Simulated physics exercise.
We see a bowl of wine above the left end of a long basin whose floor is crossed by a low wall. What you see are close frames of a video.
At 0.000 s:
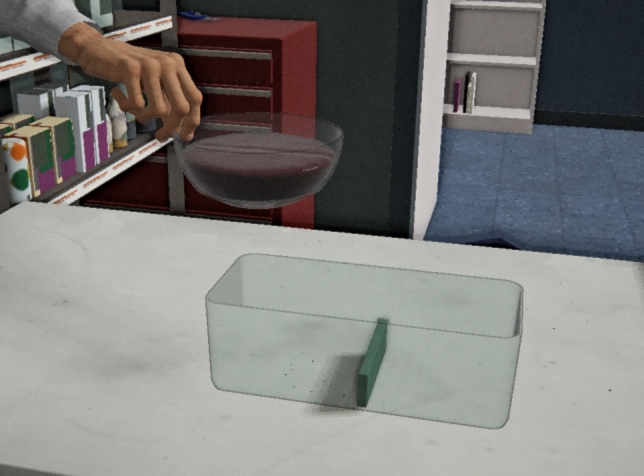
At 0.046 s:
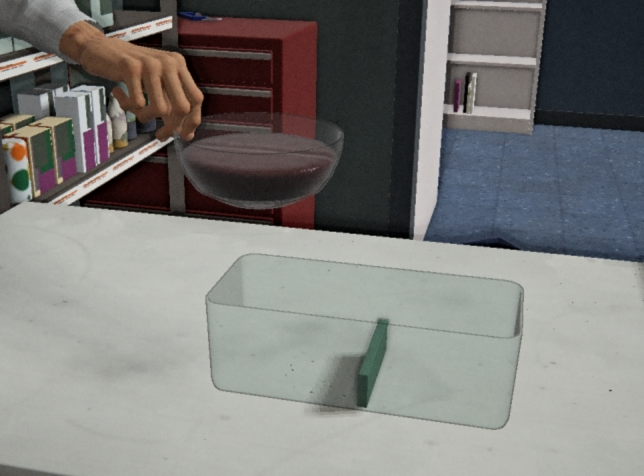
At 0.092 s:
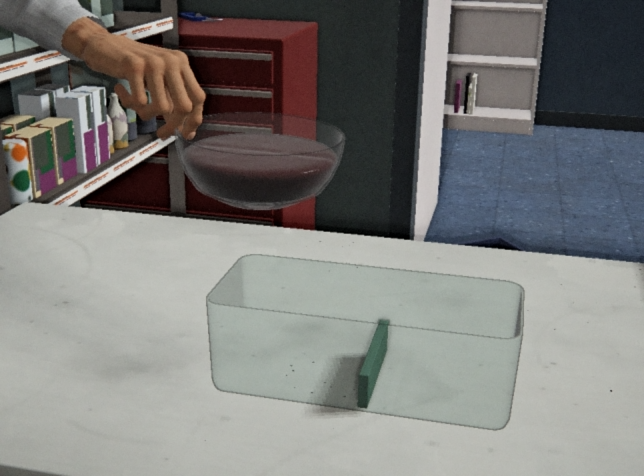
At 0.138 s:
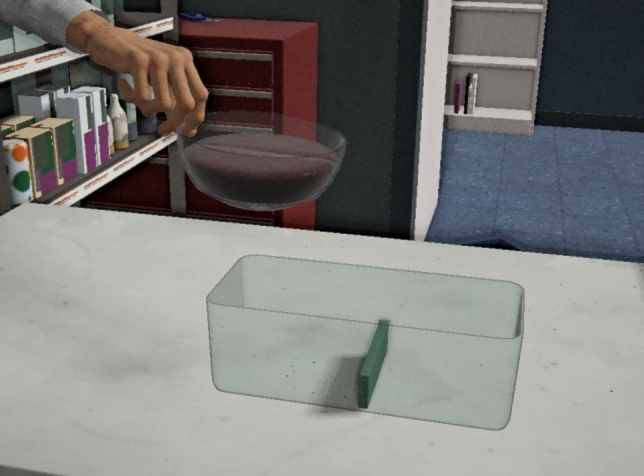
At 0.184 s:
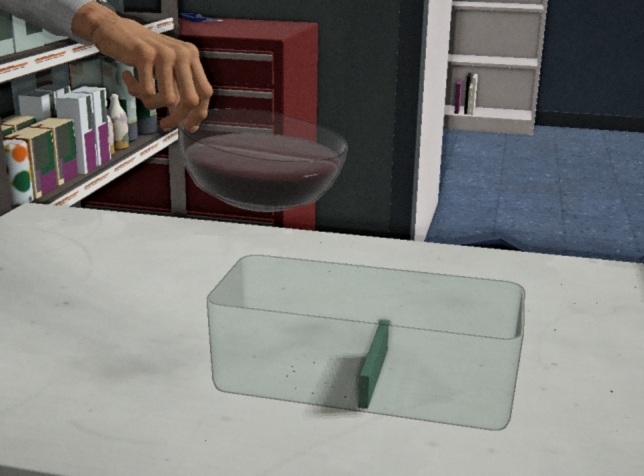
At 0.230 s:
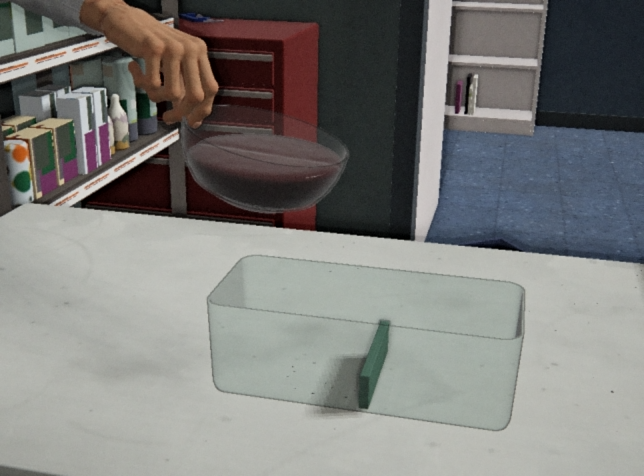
At first, a hand holds a clear bowl of dark red wine nearly level above the left end of a long, clear basin with a low green wall across its floor. Then the hand rises slightly and gradually tilts the bowl to the right, while the basin stays still.
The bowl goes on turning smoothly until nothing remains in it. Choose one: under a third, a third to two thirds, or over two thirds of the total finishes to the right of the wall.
A third to two thirds finishes to the right of the wall.
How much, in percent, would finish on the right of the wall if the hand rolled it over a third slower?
Some 65 per cent.
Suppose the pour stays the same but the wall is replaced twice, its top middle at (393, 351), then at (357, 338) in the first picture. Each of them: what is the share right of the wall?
With the first placement it is 35 %, with the second 70 %.
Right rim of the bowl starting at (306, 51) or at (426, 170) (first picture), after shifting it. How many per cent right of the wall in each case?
Try one: 40 %; try two: 85 %.
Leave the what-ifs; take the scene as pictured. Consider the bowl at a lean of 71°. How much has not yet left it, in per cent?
I'd put it at some 35 in a hundred.
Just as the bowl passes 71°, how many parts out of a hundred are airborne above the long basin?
Close to 45 in a hundred.
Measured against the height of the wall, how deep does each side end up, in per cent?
Left part: 40 per cent, right part: 50 per cent.
A moment on, the bowl is tipped part way and 37 per cent is still to pour, 2 is left of the wall and 18 right of it.
Next, the bowl is tipped right over and 1 per cent is still to pour, 41 is left of the wall and 53 right of it.
Then the bowl is tipped right over and 0 per cent is still to pour, 46 is left of the wall and 52 right of it.
Later the bowl is tipped right over and 0 per cent is still to pour, 46 is left of the wall and 52 right of it.
At rest 46 per cent lies left of the wall, 52 right of it and 1 outside.
